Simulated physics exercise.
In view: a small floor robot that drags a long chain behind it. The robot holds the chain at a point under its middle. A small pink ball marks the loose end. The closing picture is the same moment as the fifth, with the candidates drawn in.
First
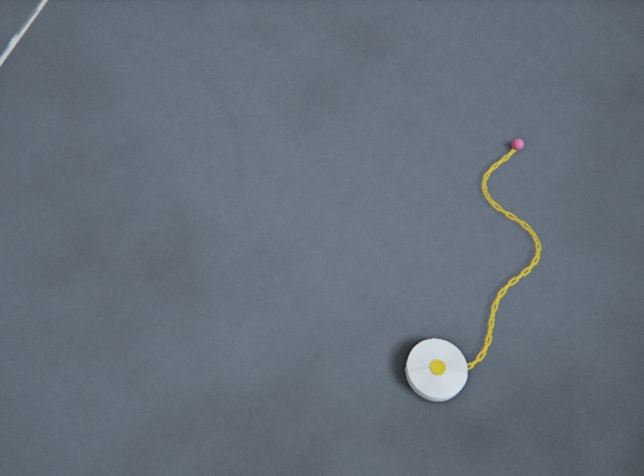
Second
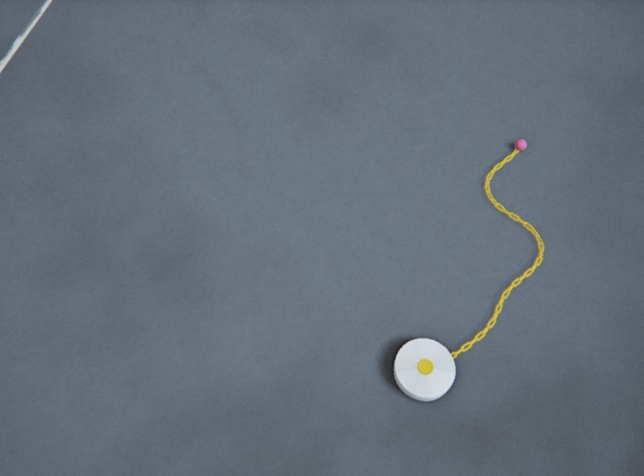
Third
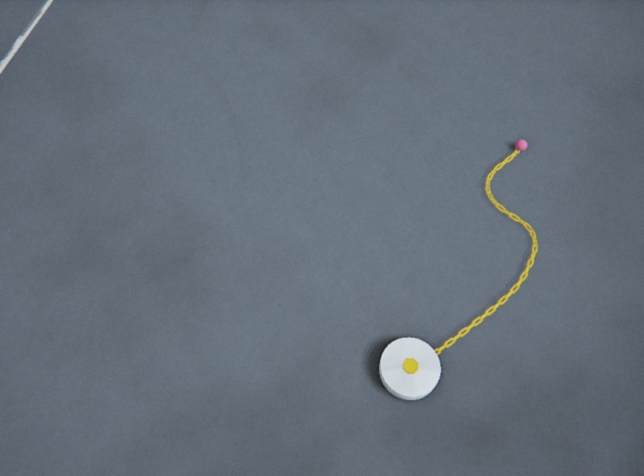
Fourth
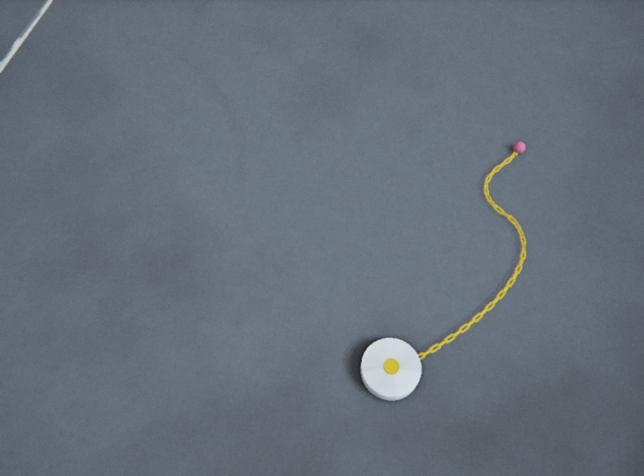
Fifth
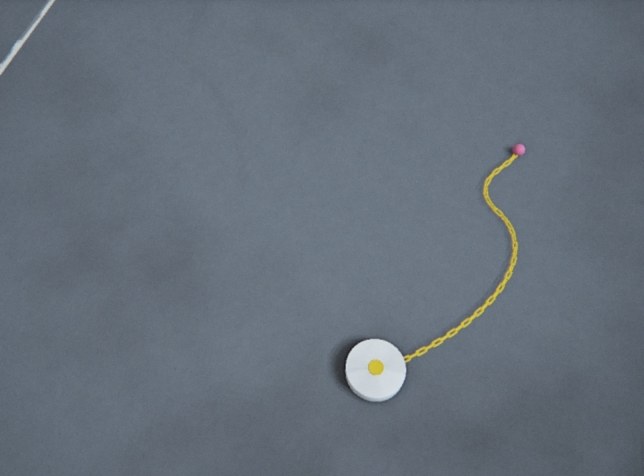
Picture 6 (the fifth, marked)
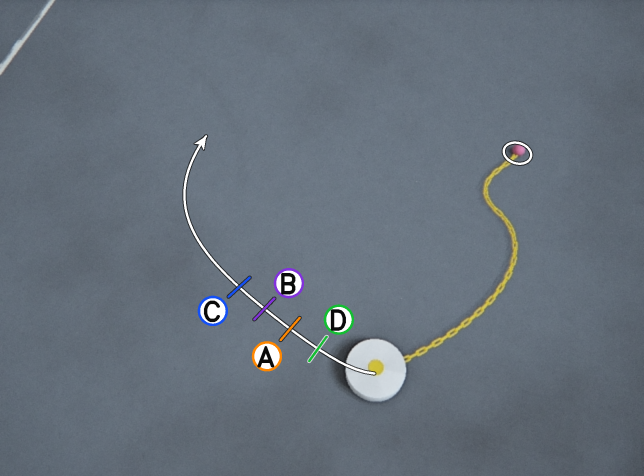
A round white robot with a yellow centre slides steadily left across a grey floor, pulling the near end of a wavy yellow chain, whose lower curve straightens while the pink-tipped far end stays almost still.
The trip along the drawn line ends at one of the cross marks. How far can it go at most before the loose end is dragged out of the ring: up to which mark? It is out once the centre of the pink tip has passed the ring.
At B, and not beyond.
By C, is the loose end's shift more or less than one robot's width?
By then, less.
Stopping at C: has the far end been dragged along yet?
Yes.
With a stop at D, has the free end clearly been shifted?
No.
On the marked copy, A at (290, 329); B at (264, 309); C at (239, 287); D at (318, 349); the ring at (517, 153); the route from (374, 374) via (217, 265) to (206, 136).
Following B. Soon after the start, robot (330, 353), middle of the chain (483, 275), free end (519, 150).
Later, robot (293, 328), middle of the chain (460, 273), free end (517, 152).
In the end, robot (263, 305), middle of the chain (437, 268), free end (514, 156); the free end is still in its ring.
As for the rest, A is safe but short; C drags the free end to (510, 162); D is safe but short.
